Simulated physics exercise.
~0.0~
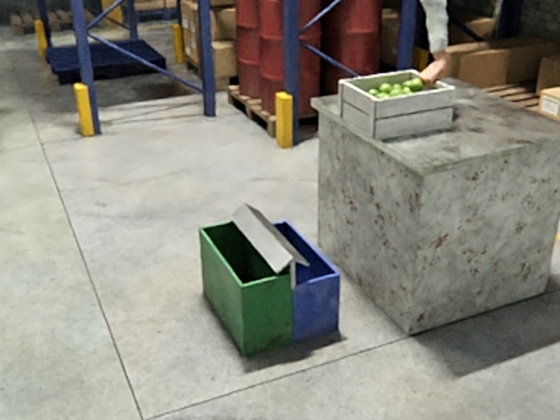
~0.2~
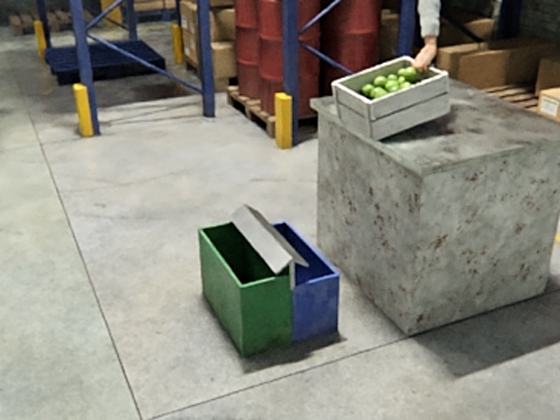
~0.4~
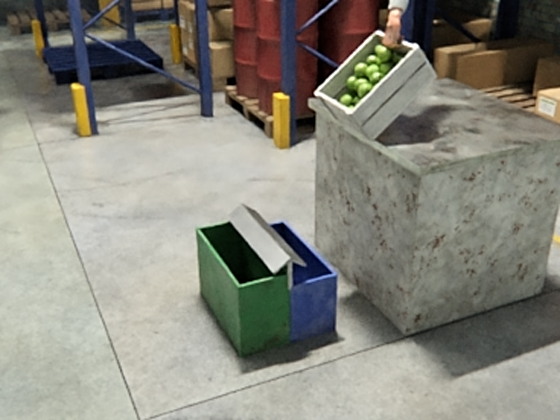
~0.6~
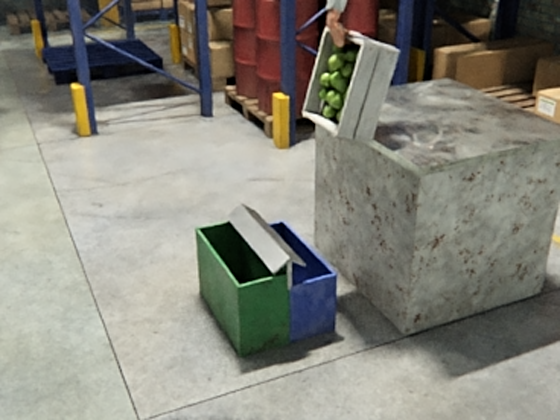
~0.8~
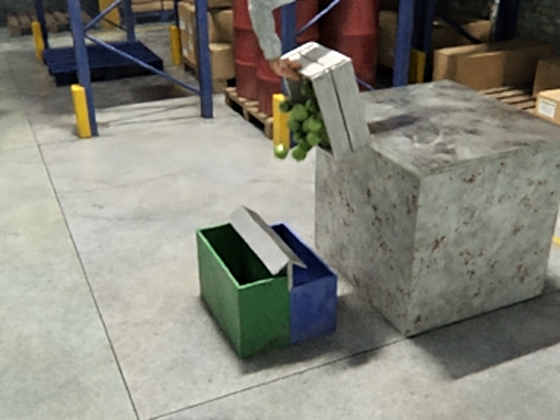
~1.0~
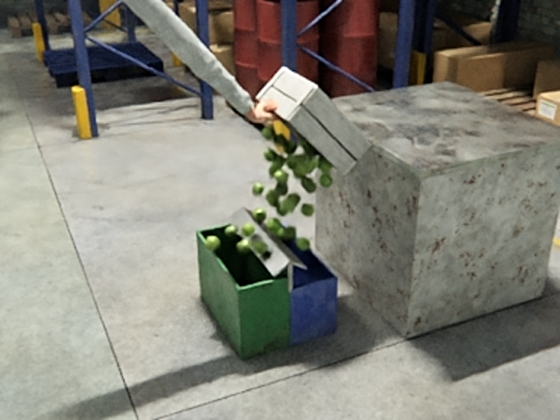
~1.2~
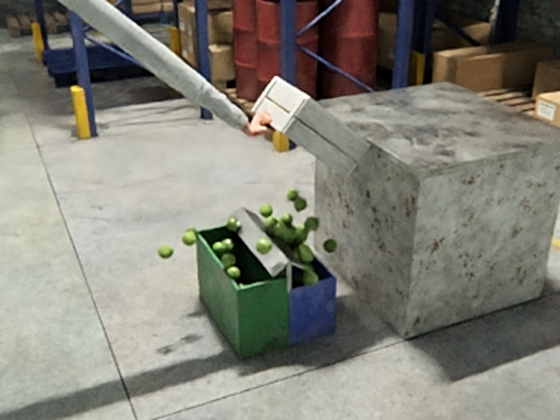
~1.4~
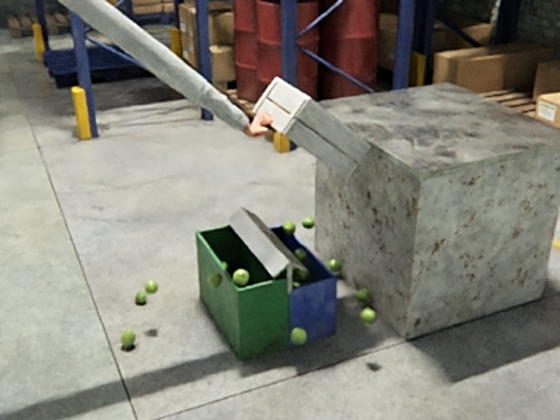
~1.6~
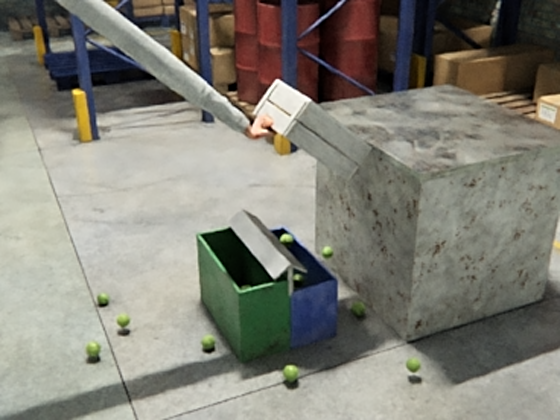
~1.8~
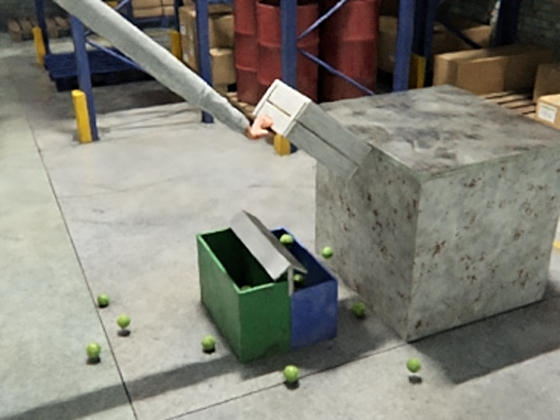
A white crate of green apples was tipped leftward off a concrete block by a hand, spilling them over the roof-shaped divider between a green bin and a blue one; some dropped inside, while others bounced out and came to rest scattered across the floor.
